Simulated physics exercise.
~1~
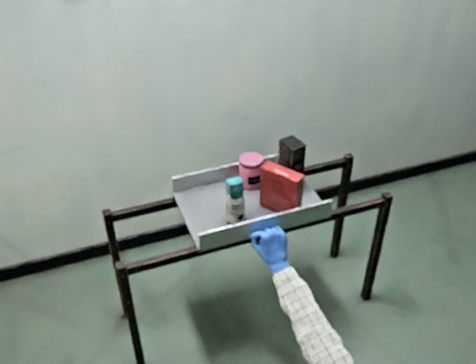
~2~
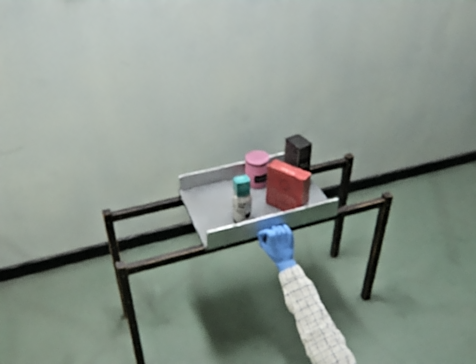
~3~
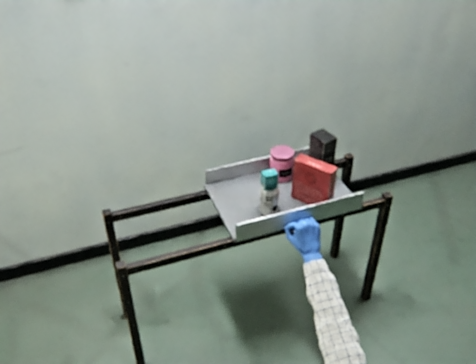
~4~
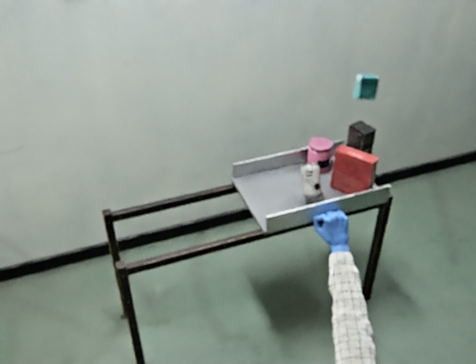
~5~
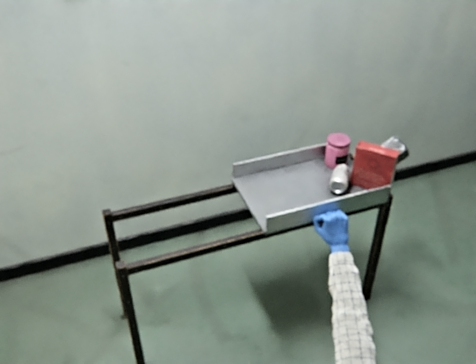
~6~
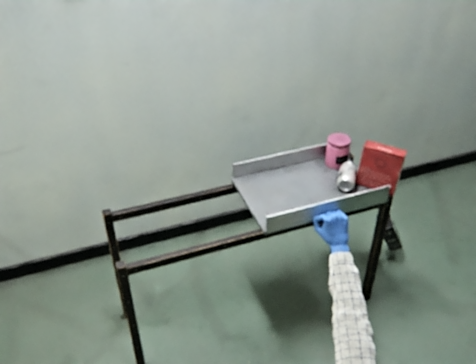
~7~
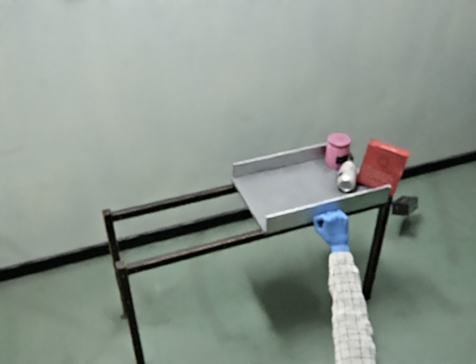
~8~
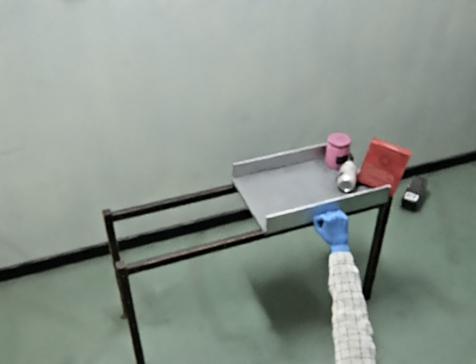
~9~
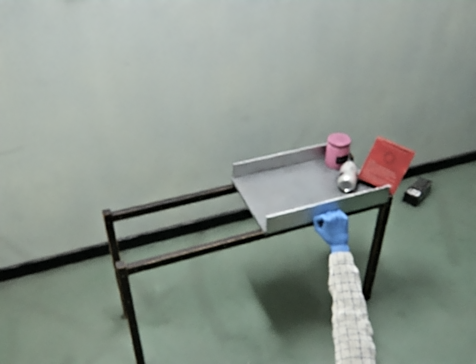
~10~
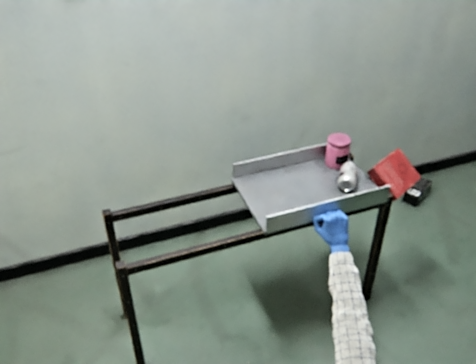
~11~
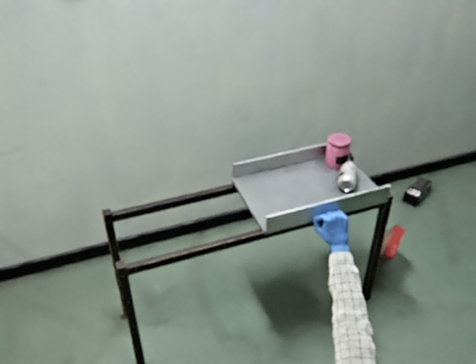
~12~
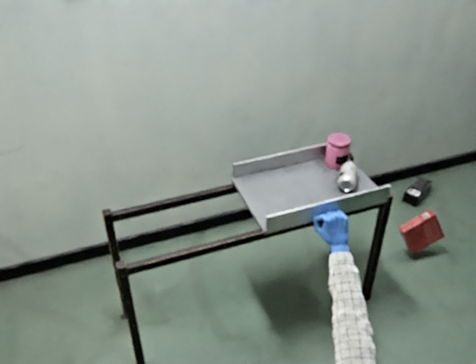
A grey tray holding a white can with a turquoise carton on top, a pink jar, a red packet and a black carton sits midway on a dark metal frame, seen from above in a green room. A blue-gloved hand at its front edge pushes it right, faster and faster, until it stops at the right end. The turquoise carton flies off, the can tips over, and the black carton topples over the open end to the floor. The red packet slides to the edge, leans, then drops too. The jar stays upright beside the fallen can.
